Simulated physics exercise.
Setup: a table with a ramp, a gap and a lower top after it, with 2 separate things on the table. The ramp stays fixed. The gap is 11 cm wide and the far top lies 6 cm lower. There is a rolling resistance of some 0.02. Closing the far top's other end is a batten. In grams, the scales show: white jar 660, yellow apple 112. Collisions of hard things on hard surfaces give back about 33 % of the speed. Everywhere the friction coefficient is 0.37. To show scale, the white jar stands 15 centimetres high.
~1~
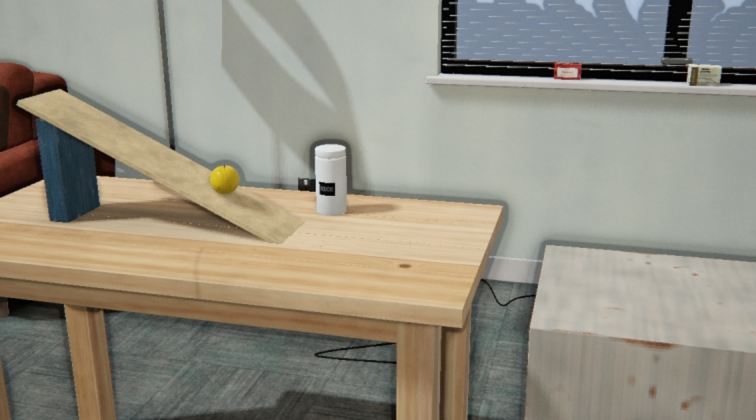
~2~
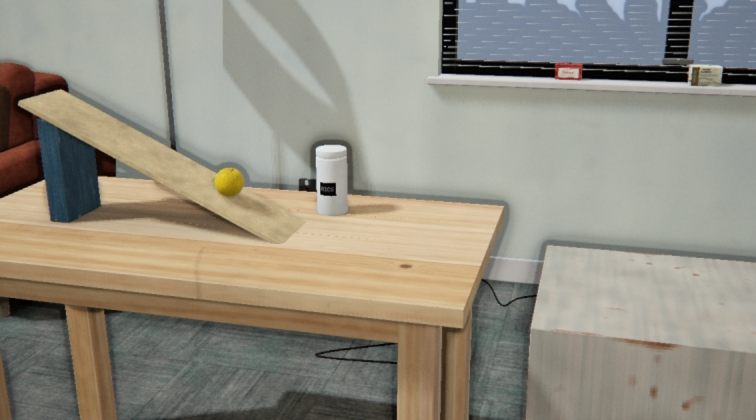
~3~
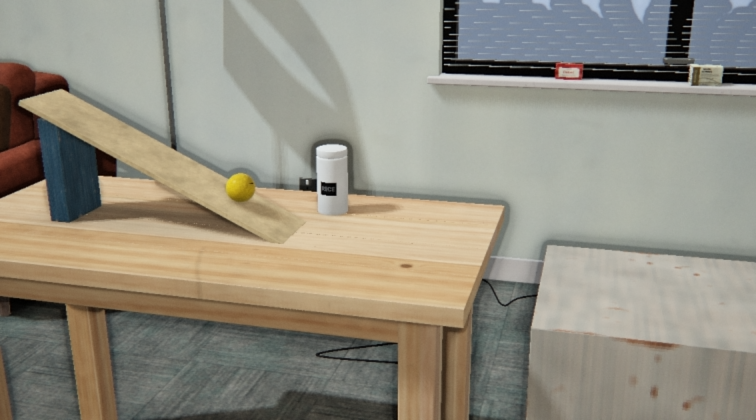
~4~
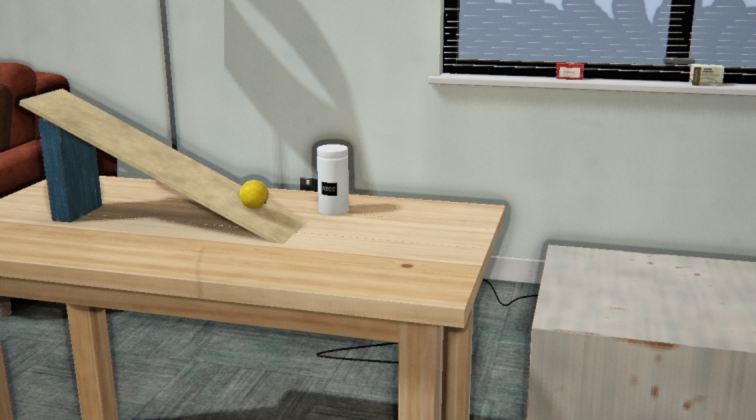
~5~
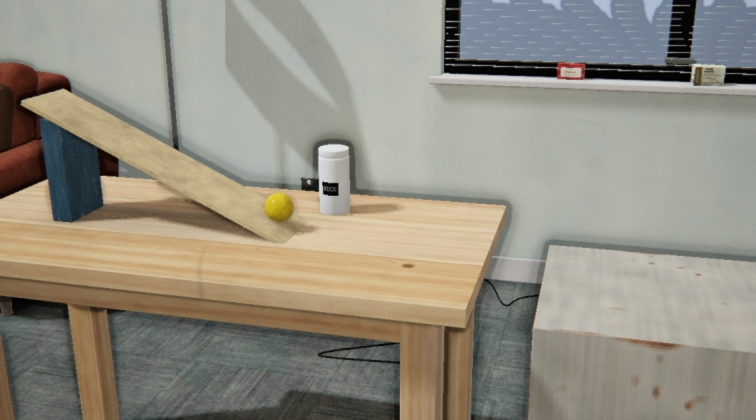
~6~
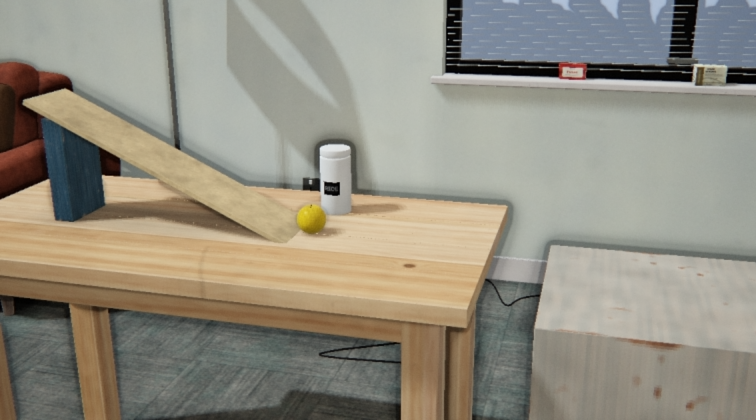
On a wooden table in a room with a window, a small yellow apple rolled down a sloping board propped on a blue block and reached the tabletop near a white jar, which stayed still.
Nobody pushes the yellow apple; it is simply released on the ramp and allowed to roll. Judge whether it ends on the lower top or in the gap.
Makes it over.
Then, 0.30 s on from there, 11 cm to the edge; yellow apple near (436, 230).
Then, 0.60 s on from there, 12 cm past the table's edge; yellow apple near (552, 262).
In the end, 39 cm past the table's edge; white jar under 8 cm from the start.
